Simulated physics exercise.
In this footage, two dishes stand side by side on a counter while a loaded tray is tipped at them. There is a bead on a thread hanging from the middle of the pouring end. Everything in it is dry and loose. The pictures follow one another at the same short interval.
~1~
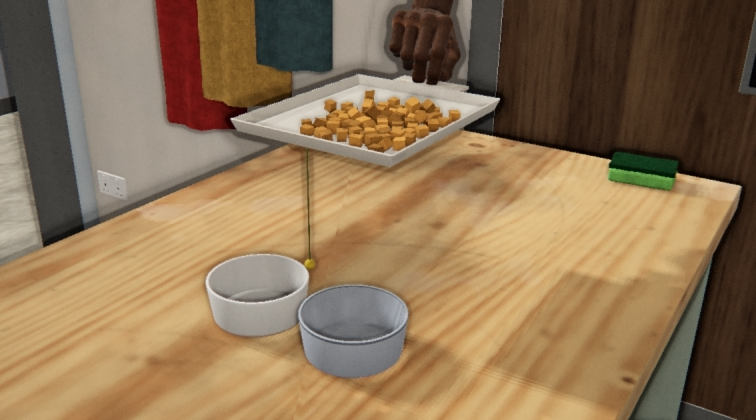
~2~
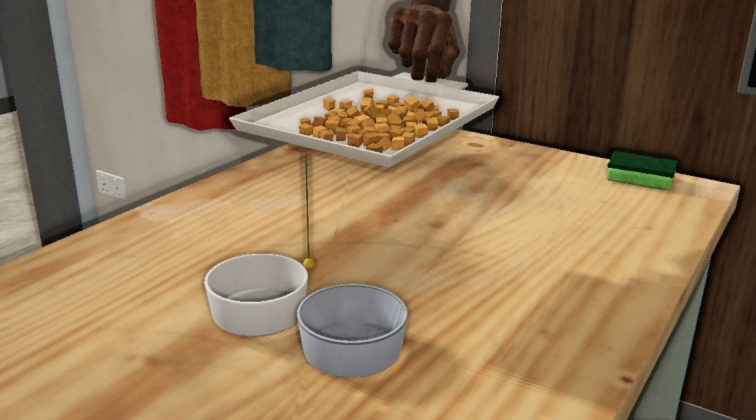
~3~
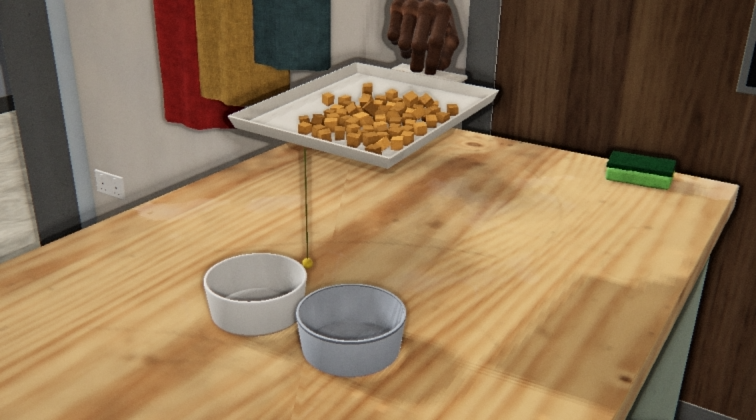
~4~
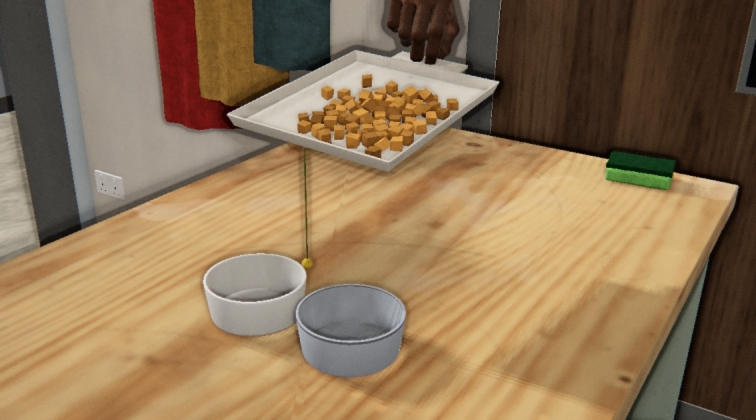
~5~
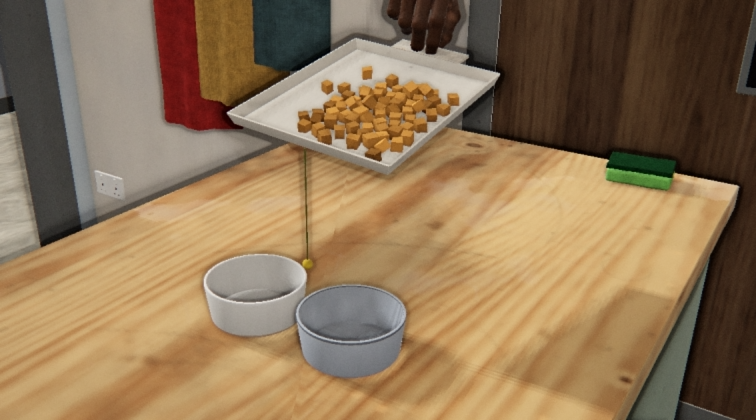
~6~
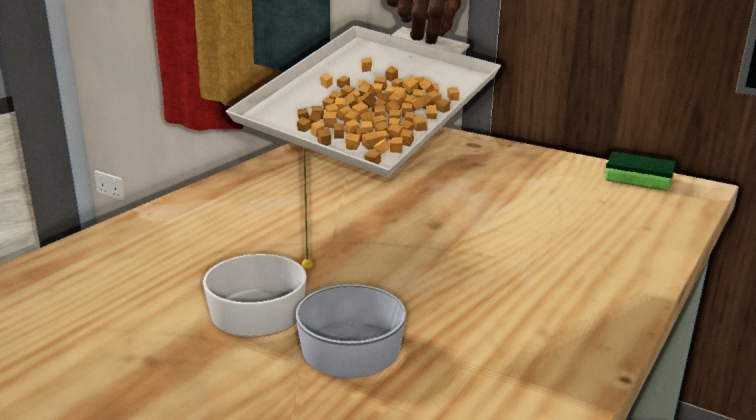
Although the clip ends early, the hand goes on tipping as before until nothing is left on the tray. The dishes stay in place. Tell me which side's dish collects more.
The larger share will most likely go to the dish on the right.
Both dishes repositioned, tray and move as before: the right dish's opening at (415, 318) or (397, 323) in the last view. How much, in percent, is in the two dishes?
About 80 in a hundred, then about 80 in a hundred.
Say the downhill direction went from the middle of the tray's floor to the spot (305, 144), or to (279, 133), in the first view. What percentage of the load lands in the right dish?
Respectively 20 % and 0 %.
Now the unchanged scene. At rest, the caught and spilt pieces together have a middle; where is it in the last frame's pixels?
(362, 343).
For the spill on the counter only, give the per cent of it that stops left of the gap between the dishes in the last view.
Estimate: About 10 per cent.
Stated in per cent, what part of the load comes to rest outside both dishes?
Share outside: Near 40 %.
Shortly afterwards, tray tipped steeply; all but a few on the tray; only a few outside both; only a few in the air.
Next, tray tipped right over; the bulk on the tray; a little in the right dish; only a few outside both; only a few in the air.
Some moments later, tray tipped past a quarter turn; near two thirds in the right dish; near a third outside both.
In the end, tray tipped past a quarter turn; near two thirds in the right dish; none at all in the left dish; near a third outside both.
